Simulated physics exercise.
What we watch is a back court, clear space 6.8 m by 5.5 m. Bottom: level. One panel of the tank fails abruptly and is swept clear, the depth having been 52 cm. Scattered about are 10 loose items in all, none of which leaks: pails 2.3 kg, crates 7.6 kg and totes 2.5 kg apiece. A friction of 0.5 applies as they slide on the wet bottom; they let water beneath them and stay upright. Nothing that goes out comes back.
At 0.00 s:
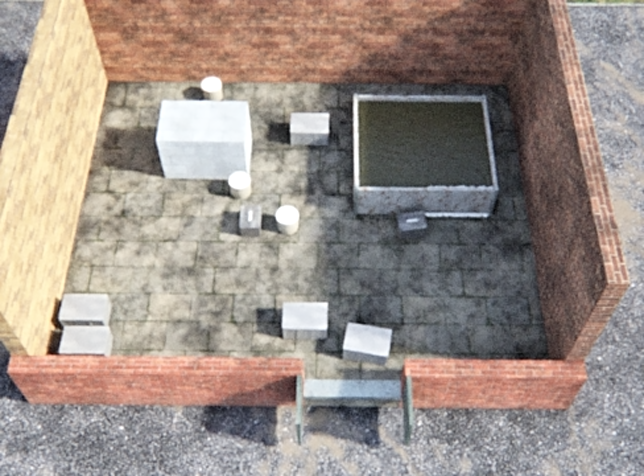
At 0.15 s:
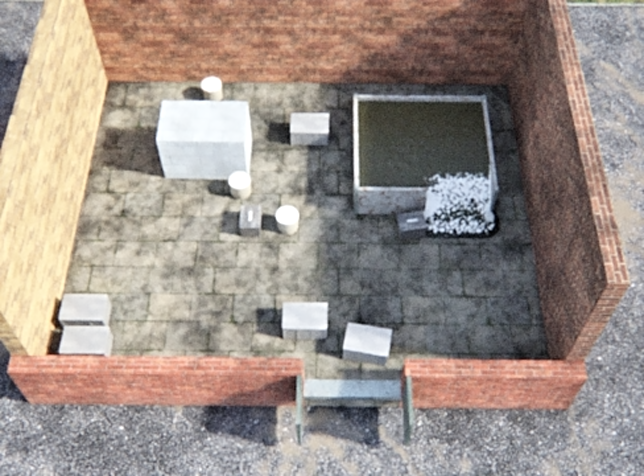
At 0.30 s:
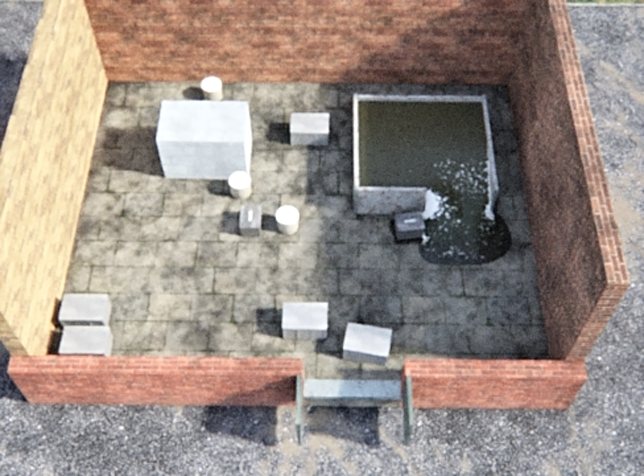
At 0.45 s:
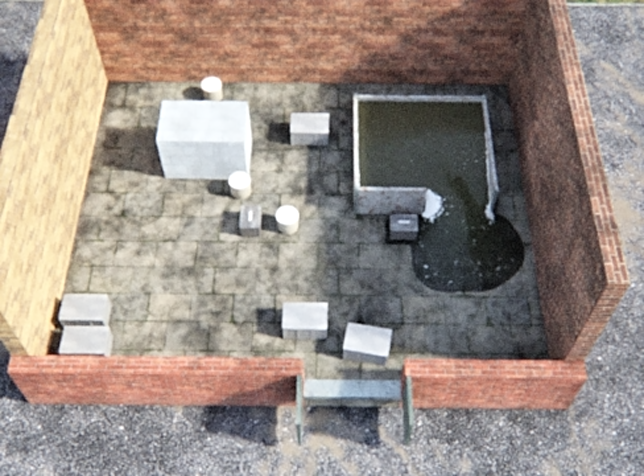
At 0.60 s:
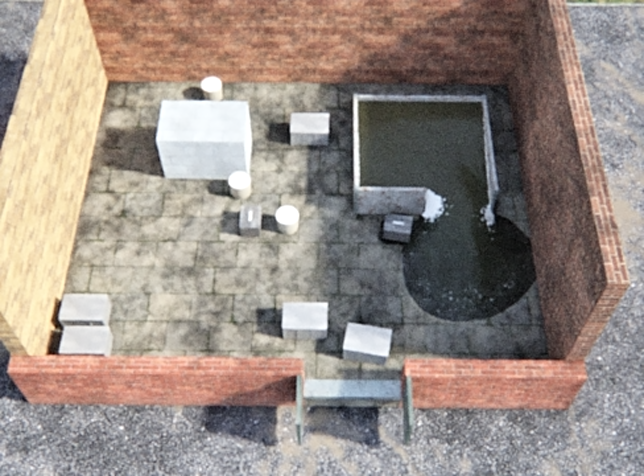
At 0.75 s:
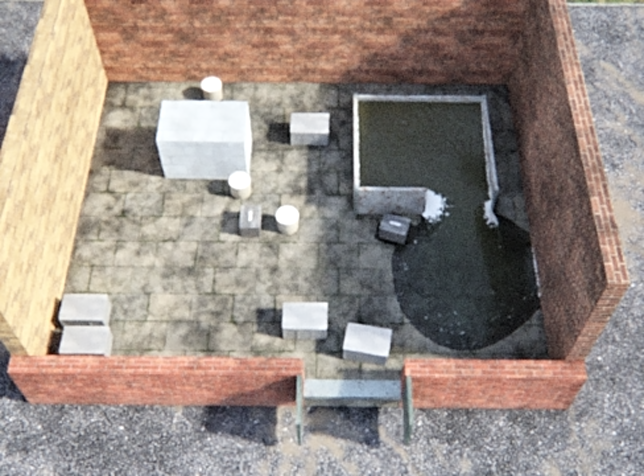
A raised tank of dark, murky water stands at the right rear of a paved court with brick walls, seen from high above the low front wall. Pale grey boxes, a large pale block and three white pails sit at the left, centre and front. The tank's front right side gives way, white froth bursts out, and dark water spreads in a widening round pool towards the right wall, nudging a small dark grey box slightly left, while the camera stays still.
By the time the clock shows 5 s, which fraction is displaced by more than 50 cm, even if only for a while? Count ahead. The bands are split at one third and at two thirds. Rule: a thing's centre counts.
It falls under one third.
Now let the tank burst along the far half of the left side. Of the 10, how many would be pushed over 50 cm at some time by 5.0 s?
Count: 5.
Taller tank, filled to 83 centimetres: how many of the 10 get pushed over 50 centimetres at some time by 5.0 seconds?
5.
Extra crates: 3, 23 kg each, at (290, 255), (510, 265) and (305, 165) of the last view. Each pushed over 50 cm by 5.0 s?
Order as listed: Inside half a metre / beyond half a metre / inside half a metre.
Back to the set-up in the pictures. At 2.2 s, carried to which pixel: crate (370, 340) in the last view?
Around (339, 363).
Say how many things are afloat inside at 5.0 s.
At that point I count 1.
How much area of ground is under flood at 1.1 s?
9.5 m2.
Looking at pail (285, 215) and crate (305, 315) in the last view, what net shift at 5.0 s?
Taking them in turn, I get 30 cm for the first and 250 cm for the second.
After 1.1 s 0 of 10 are over 50 cm from their spots; 0 afloat.
After 2.2 s 1 of 10 are over 50 cm from their spots; 0 afloat.
After 3.5 s 1 of 10 are over 50 cm from their spots; 1 afloat.
After 5.0 s 2 of 10 are over 50 cm from their spots, and 2 have been at some point; 1 afloat.
